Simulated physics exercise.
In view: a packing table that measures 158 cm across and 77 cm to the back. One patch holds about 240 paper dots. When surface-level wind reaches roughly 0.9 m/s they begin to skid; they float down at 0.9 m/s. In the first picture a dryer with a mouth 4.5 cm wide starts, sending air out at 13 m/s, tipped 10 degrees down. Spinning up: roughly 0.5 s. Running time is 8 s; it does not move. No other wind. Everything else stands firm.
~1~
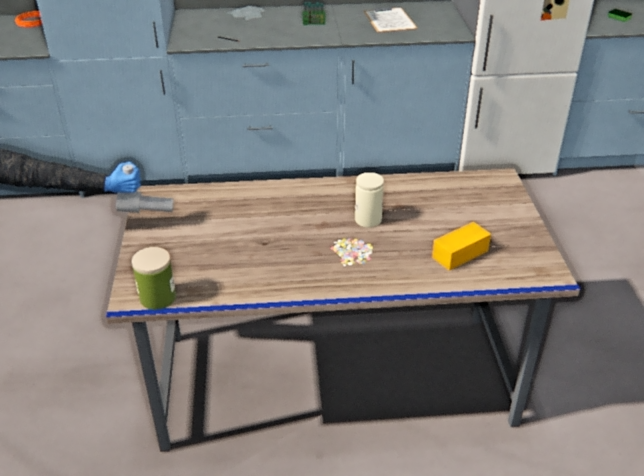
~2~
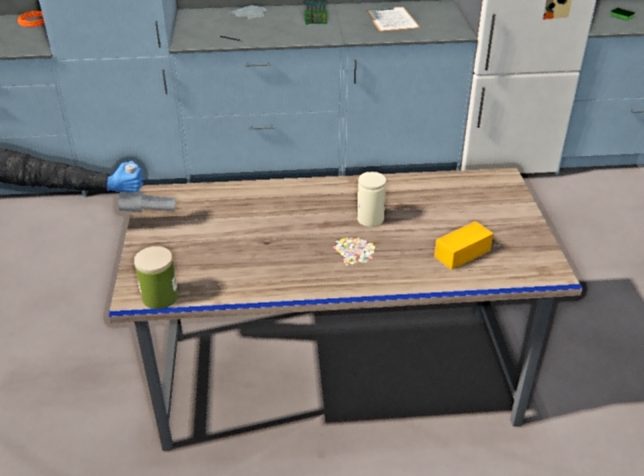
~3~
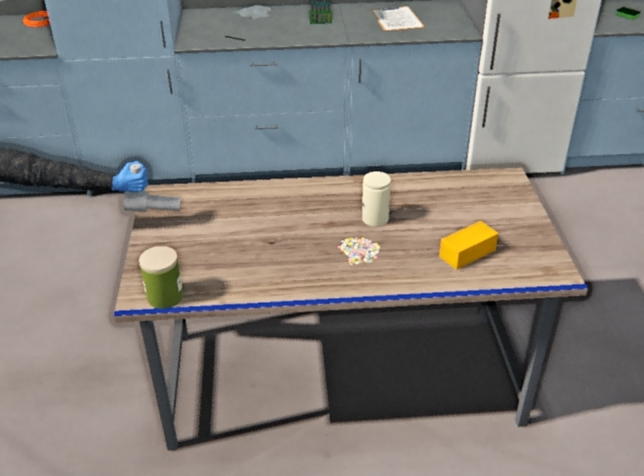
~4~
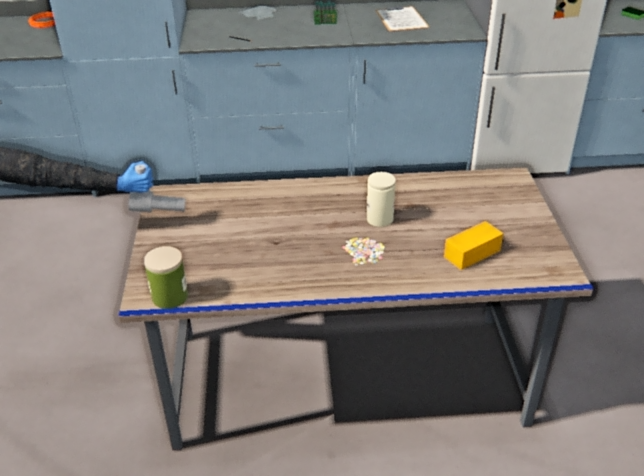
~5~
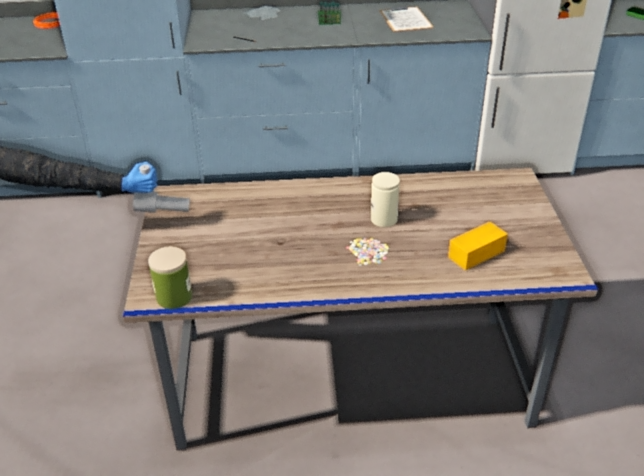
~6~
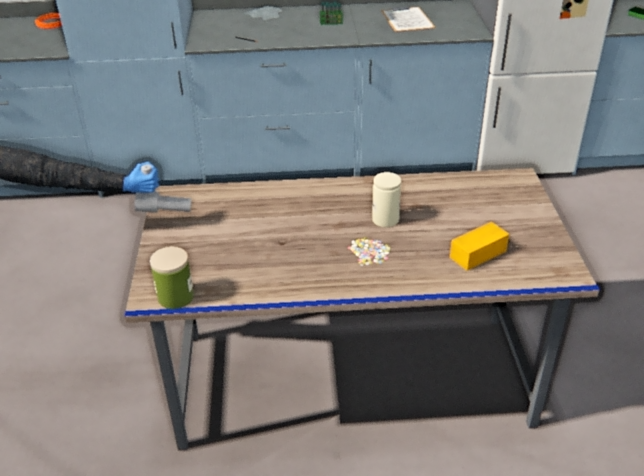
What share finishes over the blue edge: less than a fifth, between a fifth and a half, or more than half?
Over the blue edge: Upwards of half.
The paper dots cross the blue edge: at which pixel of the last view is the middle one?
Roughly at pixel (475, 297).
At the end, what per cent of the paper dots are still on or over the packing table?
Near 15 %.
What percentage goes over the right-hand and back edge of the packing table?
Estimate: Right-hand ~ 20 %; back ~ 0 %.
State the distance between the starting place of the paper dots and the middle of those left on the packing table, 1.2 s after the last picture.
I'd guess near 40 cm.
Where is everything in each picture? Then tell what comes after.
In the first frame, the middle of the paper dots is near (354, 250), none has stirred yet and the mouth of the dryer is at (173, 205).
In the second frame, the middle of the paper dots is near (356, 250), none has stirred yet and the blue edge is centred on (350, 302).
In the third frame, the middle of the paper dots is near (361, 250), none has stirred yet, the top of a jar is at (377, 179) and the top of a block is at (470, 236).
In the fourth frame, the middle of the paper dots is near (366, 250) and none has stirred yet.
In the fifth frame, the middle of the paper dots is near (370, 250) and none has stirred yet.
In the sixth frame, the middle of the paper dots is near (371, 250) and about 1 % have left their places.
Then, 1.2 s after the last picture, 54 % are over the blue edge; the middle of those still in play is near (486, 281); 37 % have settled or left.
Then, 2.1 s after the last picture, 63 % are over the blue edge; the middle of those still in play is near (483, 276); 80 % have settled or left.
Then, 4.0 s after the last picture, 65 % are over the blue edge; the middle of those still in play is near (483, 279); 86 % have settled or left.
Then, 7.6 s after the last picture, at the end, 66 % are over the blue edge.
